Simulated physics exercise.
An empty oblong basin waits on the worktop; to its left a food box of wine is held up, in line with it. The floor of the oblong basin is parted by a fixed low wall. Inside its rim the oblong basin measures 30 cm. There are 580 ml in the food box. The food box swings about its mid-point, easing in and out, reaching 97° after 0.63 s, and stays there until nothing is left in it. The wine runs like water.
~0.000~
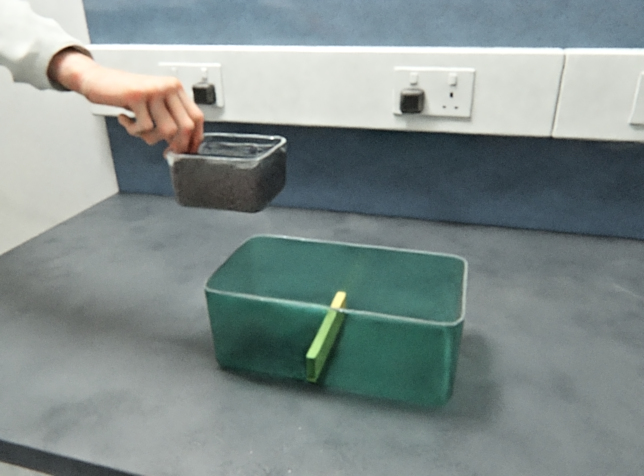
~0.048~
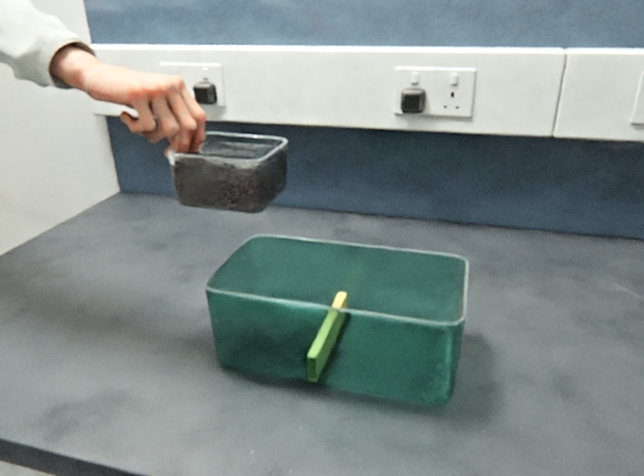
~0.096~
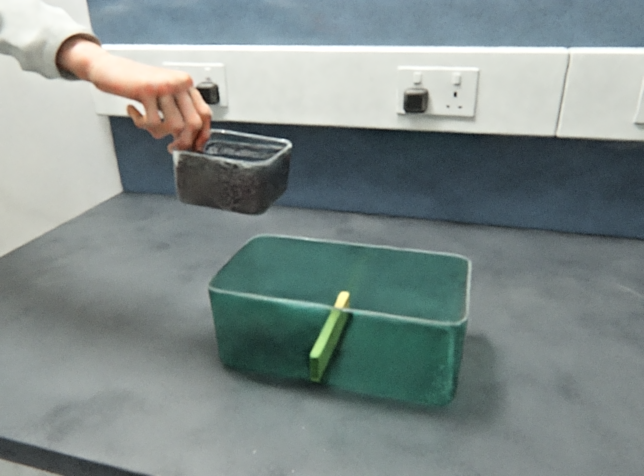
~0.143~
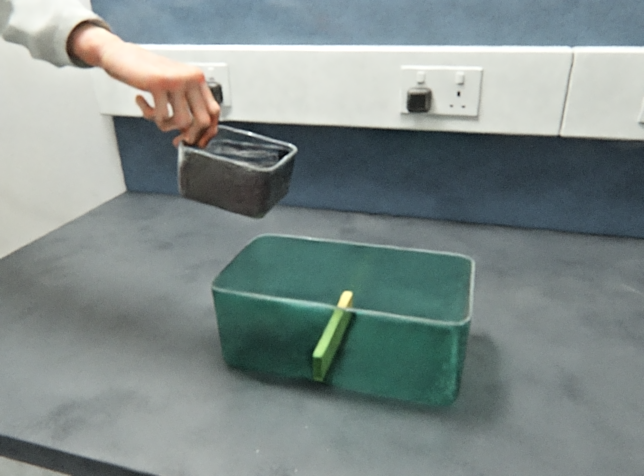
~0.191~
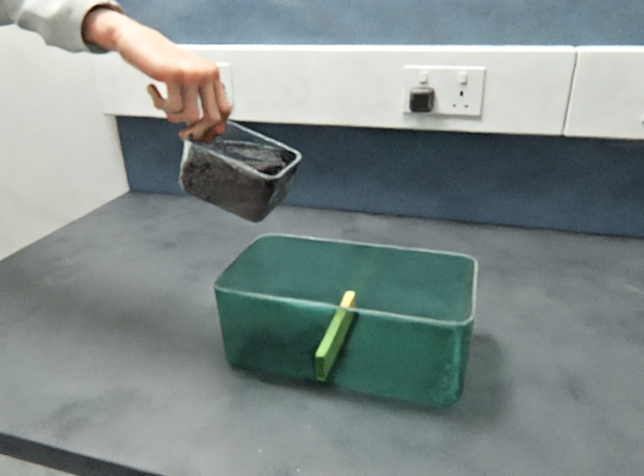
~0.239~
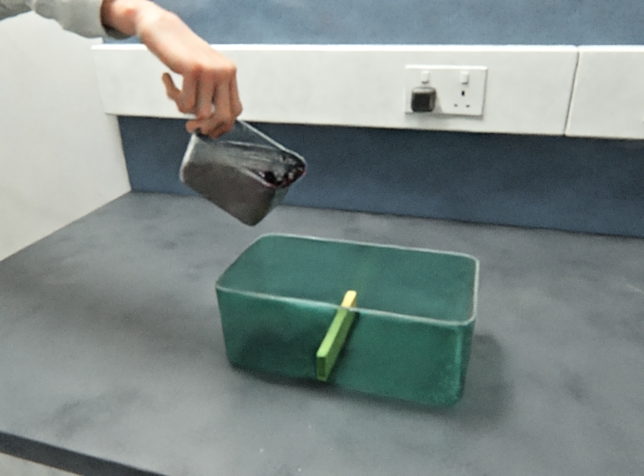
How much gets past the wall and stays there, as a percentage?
About 56 per cent.
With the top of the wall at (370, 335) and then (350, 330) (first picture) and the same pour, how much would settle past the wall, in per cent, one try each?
In turn about 15 and 15 per cent.
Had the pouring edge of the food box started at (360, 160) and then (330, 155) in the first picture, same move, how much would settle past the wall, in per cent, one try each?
First 90, then 90 per cent.
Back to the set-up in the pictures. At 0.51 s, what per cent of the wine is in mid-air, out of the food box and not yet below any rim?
About 40 per cent.
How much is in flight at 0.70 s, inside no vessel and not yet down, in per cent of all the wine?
Some 5 per cent.
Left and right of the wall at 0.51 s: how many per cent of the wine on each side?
Left about 9, right about 26.
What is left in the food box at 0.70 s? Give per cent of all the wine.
Some 7 per cent.
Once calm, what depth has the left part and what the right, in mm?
Some 12 mm on the left and 12 mm on the right.
By 0.51 s the tilt is 88° and 26 per cent is still to pour, 9 is left of the wall and 25 right of it.
By 0.70 s the tilt is 97° and 7 per cent is still to pour, 32 is left of the wall and 56 right of it.
By 0.91 s the tilt is 97° and 2 per cent is still to pour, 40 is left of the wall and 55 right of it.
By 1.13 s the tilt is 97° and 0 per cent is still to pour, 43 is left of the wall and 55 right of it.
At rest 43 per cent lies left of the wall, 56 right of it and 1 outside.
